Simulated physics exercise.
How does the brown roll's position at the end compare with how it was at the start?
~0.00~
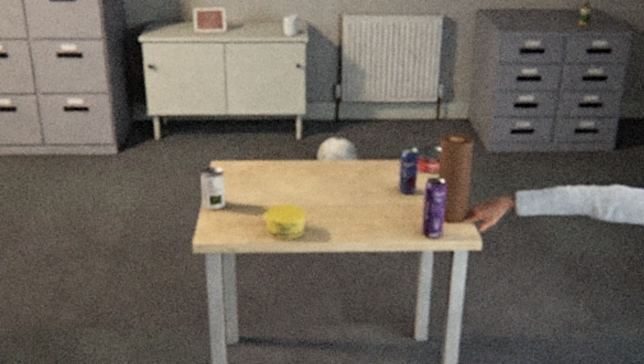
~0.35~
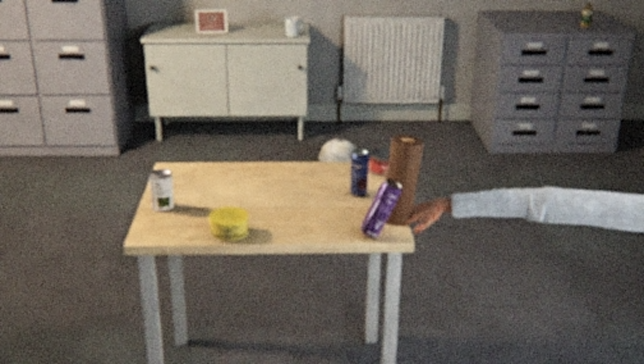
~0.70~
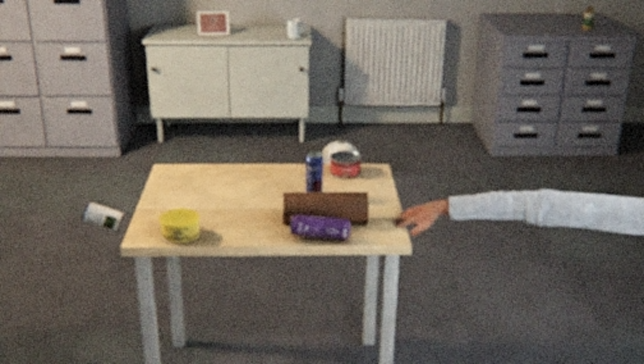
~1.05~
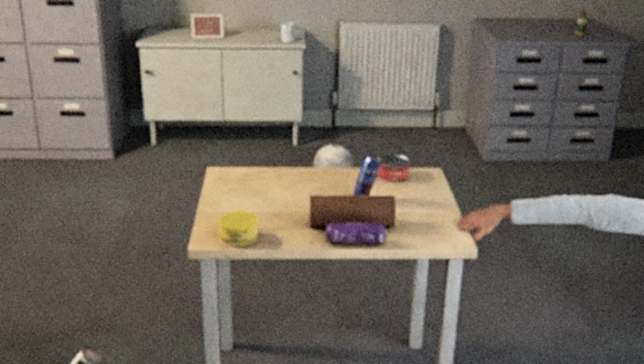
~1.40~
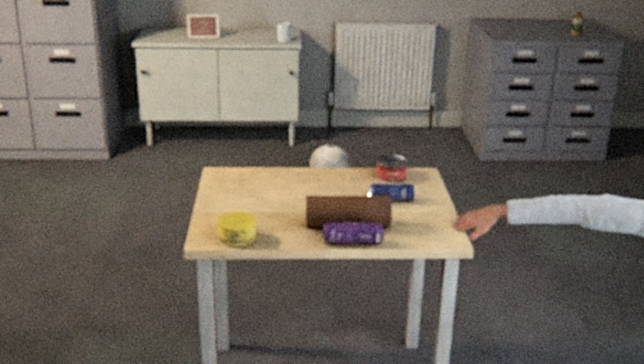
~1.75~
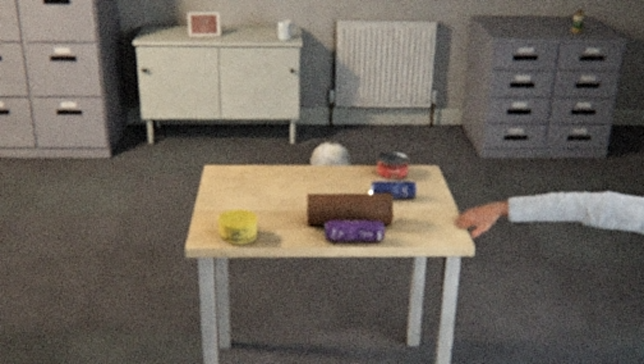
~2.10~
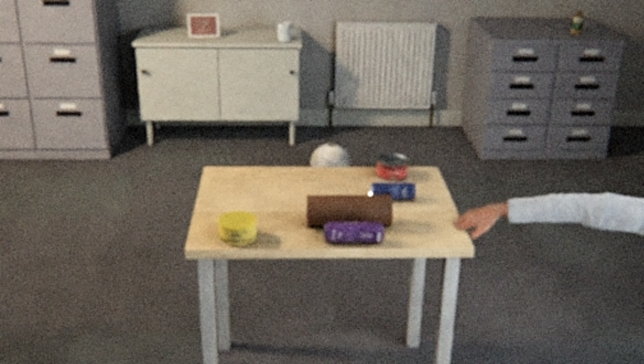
At the start the brown roll stands upright near the right end of the table, and at the end it lies on its side on the tabletop.
